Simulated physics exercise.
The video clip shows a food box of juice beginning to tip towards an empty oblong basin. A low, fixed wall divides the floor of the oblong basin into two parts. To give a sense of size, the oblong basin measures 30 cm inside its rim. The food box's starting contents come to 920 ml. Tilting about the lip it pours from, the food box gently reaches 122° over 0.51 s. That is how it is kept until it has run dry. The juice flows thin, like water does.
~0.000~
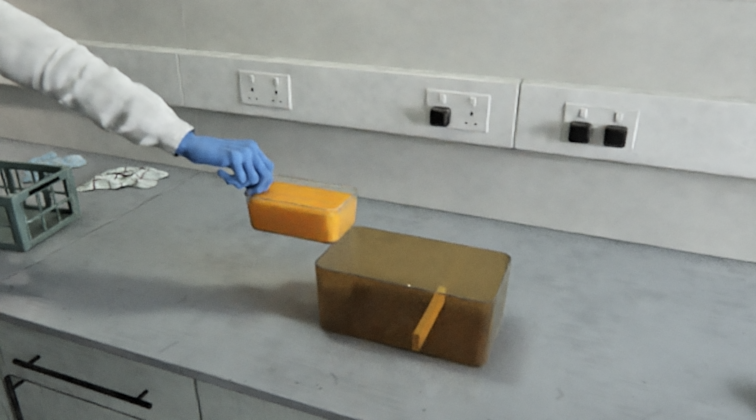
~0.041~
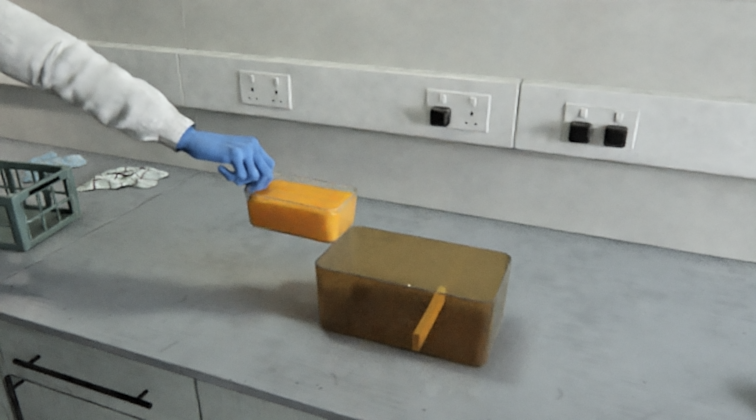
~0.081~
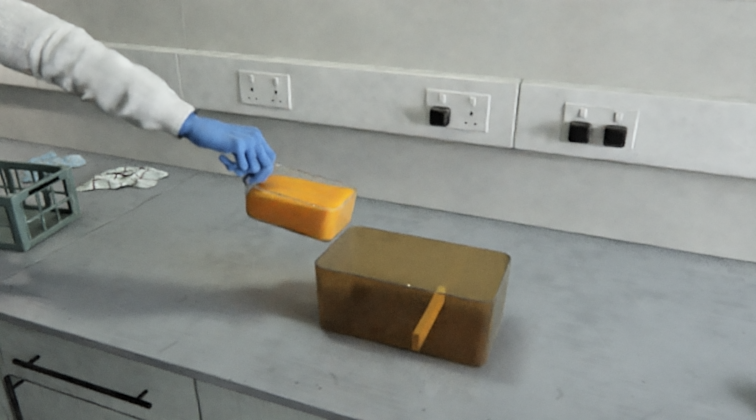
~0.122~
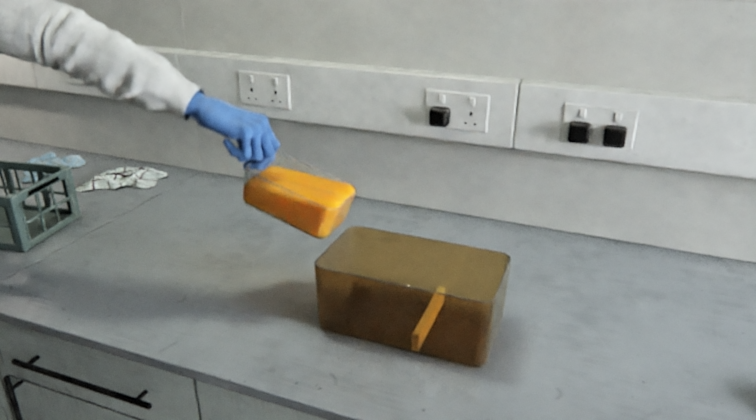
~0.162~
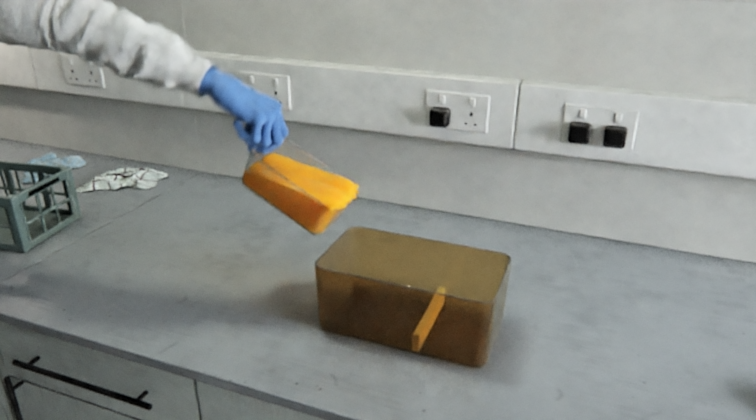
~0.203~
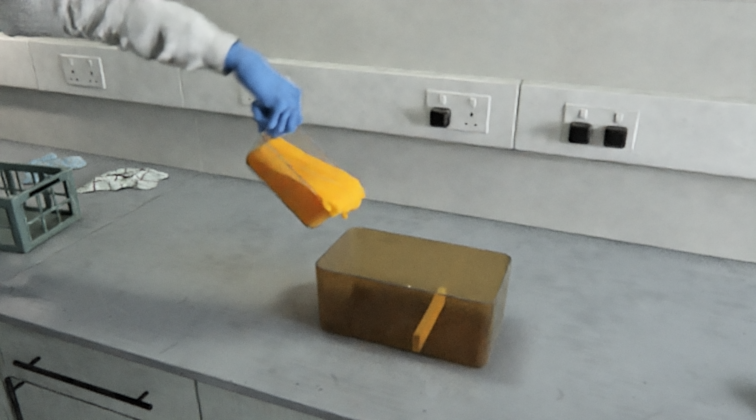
On a grey laboratory worktop, a blue-gloved hand steadily tilting a clear box of orange juice rightward beside a brown oblong basin.
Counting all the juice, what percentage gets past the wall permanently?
The share past the wall is about 20 per cent.
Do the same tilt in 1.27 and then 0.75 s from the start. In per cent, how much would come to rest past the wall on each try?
30 per cent first, 30 per cent second.
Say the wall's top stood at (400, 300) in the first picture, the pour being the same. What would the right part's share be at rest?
With the wall placed like that, close to 55 per cent.
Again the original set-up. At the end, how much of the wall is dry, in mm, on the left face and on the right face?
Left about 10 mm, while the right is about 24 mm.
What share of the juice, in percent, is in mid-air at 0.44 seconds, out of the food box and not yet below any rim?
Near 58 per cent at that moment.
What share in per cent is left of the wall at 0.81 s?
Roughly 66 percent.
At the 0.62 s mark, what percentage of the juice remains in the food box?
I'd estimate some 0 per cent.
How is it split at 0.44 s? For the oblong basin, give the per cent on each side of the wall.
Around 24 on the left and around 0 on the right.
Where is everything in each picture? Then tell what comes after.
Tilt 0°; pouring edge (348, 200); surface from (261, 189) to (348, 204); the oblong basin's rim runs from (333, 245) to (504, 279); the wall's top is at (430, 310), in the first frame.
Tilt 2°; pouring edge (348, 200); surface from (261, 187) to (348, 202), in the second frame.
Tilt 8°; pouring edge (347, 200); surface from (260, 182) to (347, 198), in the third frame.
Tilt 16°; pouring edge (347, 201); surface from (259, 173) to (346, 195); 2 per cent is over the edge, in the fourth frame.
Tilt 28°; pouring edge (347, 201); surface from (259, 160) to (341, 191); 5 per cent is over the edge, in the fifth frame.
Tilt 42°; pouring edge (347, 202); surface from (263, 142) to (335, 180); 10 per cent is over the edge, in the sixth frame.
Then, 0.44 s in, the tilt is 117° and 17 per cent is still to pour, 25 is left of the wall and 0 right of it.
Then, 0.62 s in, the tilt is 122° and 0 per cent is still to pour, 78 is left of the wall and 16 right of it.
Then, 0.81 s in, the tilt is 122° and 0 per cent is still to pour, 67 is left of the wall and 16 right of it.
Then, 1.01 s in, the tilt is 122° and 0 per cent is still to pour, 72 is left of the wall and 18 right of it.
Finally, 71 per cent lies left of the wall, 20 right of it and 9 outside.
